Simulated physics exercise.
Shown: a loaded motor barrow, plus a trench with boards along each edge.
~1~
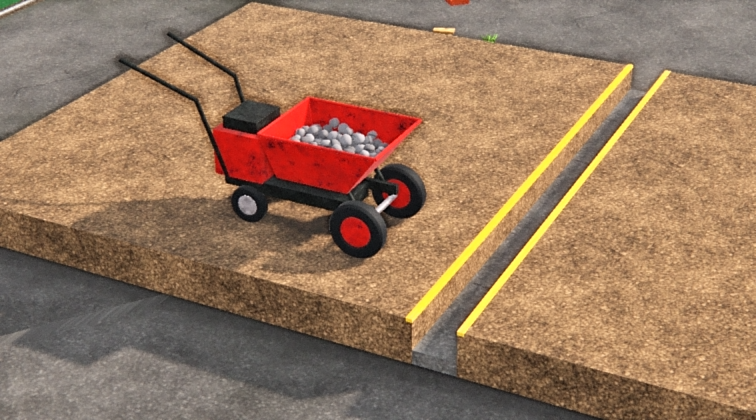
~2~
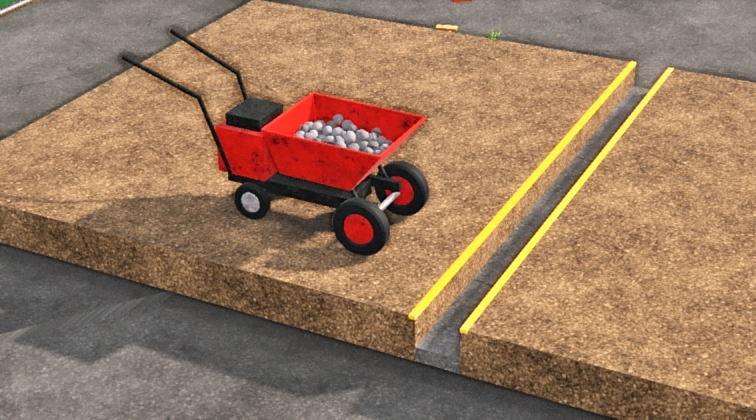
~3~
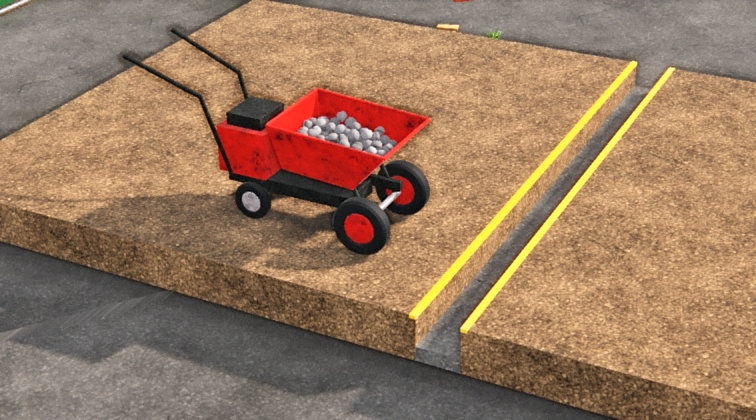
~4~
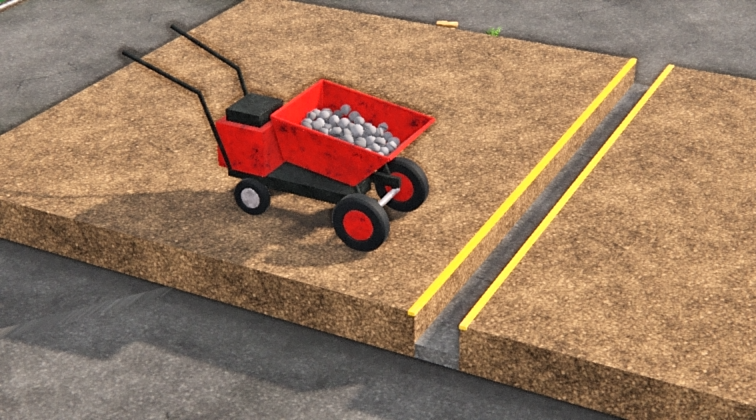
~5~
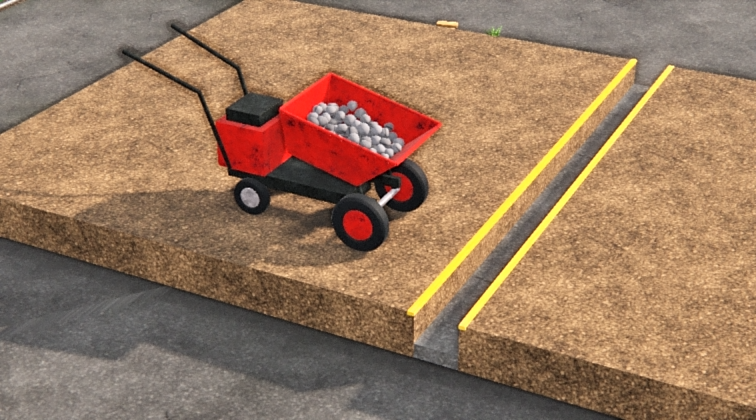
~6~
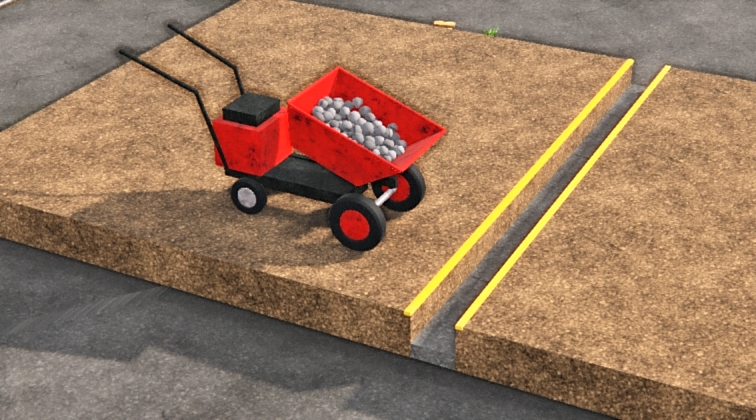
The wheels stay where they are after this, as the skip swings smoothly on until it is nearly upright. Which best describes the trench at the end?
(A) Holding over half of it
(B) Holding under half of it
Option A: Holding over half of it.
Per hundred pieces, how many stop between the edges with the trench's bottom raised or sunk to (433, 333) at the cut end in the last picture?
90 %, roughly.
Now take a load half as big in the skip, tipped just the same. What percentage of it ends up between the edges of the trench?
Close to 100 in a hundred.
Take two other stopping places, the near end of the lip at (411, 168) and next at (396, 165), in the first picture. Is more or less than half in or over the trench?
At the earlier place the lesser portion ends between the edges, at the later place the greater portion.
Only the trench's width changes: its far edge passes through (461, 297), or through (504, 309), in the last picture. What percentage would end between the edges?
The first try lands around 70 %, the second around 100 %.
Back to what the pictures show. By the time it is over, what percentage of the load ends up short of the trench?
0 per cent.
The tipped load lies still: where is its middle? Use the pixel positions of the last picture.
Roughly pixel (486, 273).
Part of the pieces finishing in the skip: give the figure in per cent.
I'd say close to 0 percent.
Soon after the last picture, skip tipped steeply; all in the skip.
A little later, skip tipped right over; most in the skip; a stray few short of the trench; a small part in or heaped over the trench; a stray few falling.
Later still, skip tipped right over; a small part in the skip; a stray few short of the trench; nearly all in or heaped over the trench; a stray few beyond it.
By the end, skip tipped right over; nearly all in or heaped over the trench; a stray few beyond it.
